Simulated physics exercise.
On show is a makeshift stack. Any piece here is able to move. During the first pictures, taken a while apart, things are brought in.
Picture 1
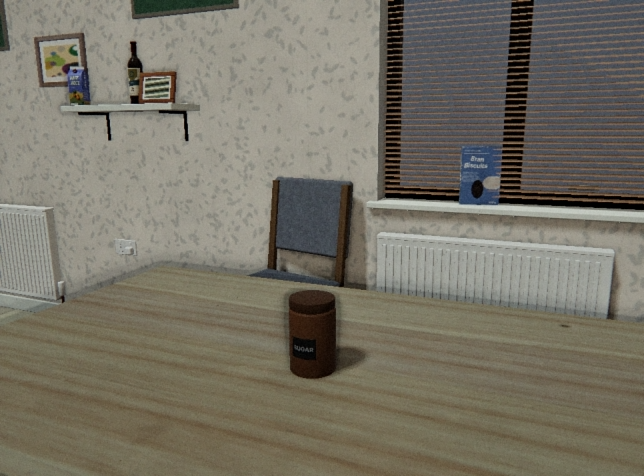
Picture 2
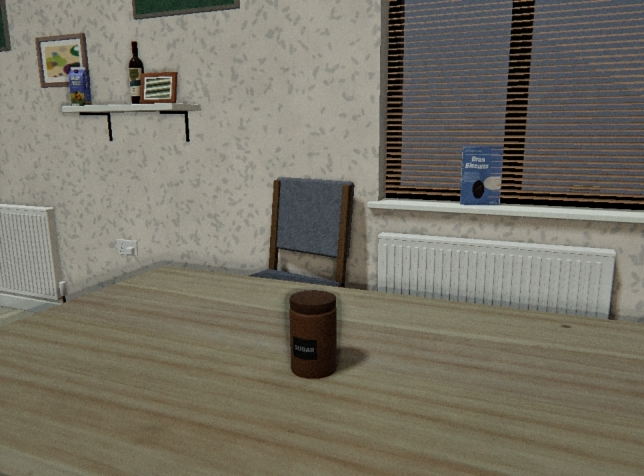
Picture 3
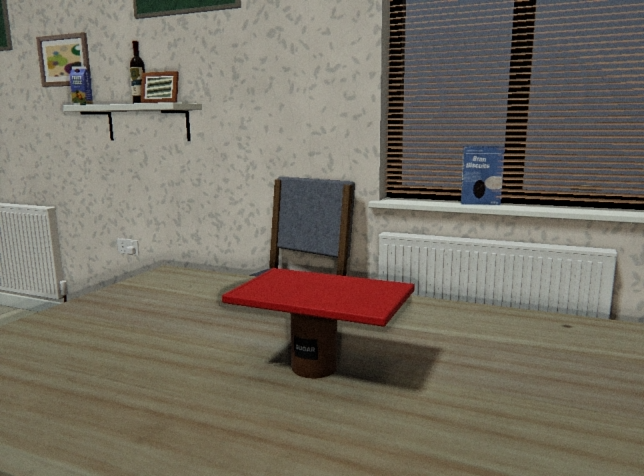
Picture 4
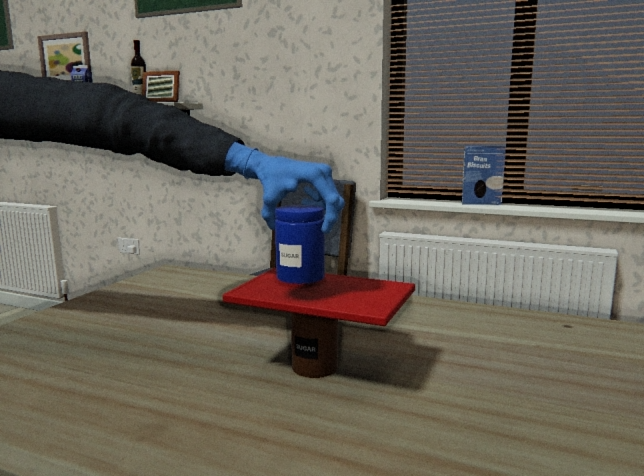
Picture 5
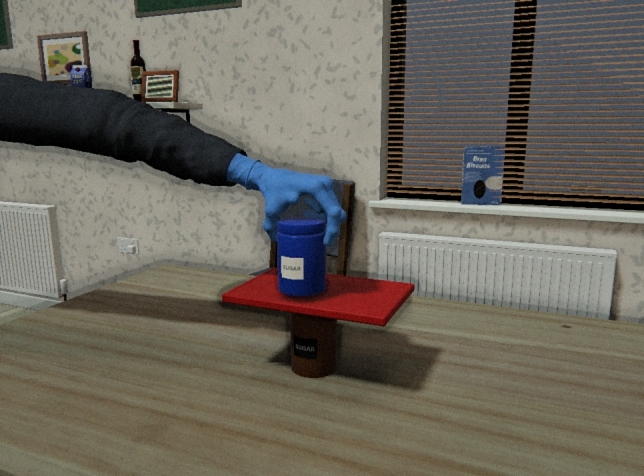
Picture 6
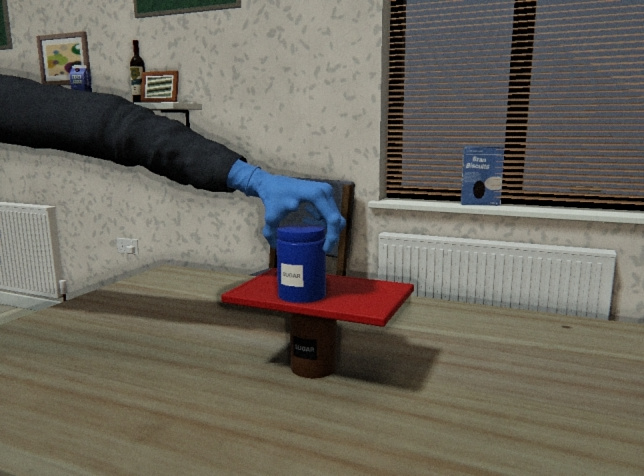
A blue-gloved hand on a dark-sleeved arm reaches in from the left over a wooden table, seen from slightly above by a still camera in a room with a chair, radiators and a blind-covered window. A brown labelled jar stands alone at first, then a flat red lid lies across its top. The hand holds a blue jar above the lid and lowers it slightly onto the red surface.
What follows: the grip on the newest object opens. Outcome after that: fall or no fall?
My guess is it stays in place.
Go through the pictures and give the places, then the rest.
In the first picture, the last thing is not in view yet.
In the second picture, the last thing is not in view yet.
In the third picture, the last thing is not in view yet; red lid (321, 293).
The fourth picture shows still above its spot; blue jar (300, 243); red lid (321, 293).
The fifth picture shows still above its spot; blue jar (302, 255); red lid (321, 293).
The sixth picture shows in place under the hand; blue jar (302, 262); red lid (320, 293).
Then, 0.20 s past the last view, nothing moves.
Then, 0.50 s past the last view, blue jar resting near (302, 263).
Finally, all 3 still in place. Final places as the last picture's camera would see them, blue jar near (302, 263). The stack stays up.
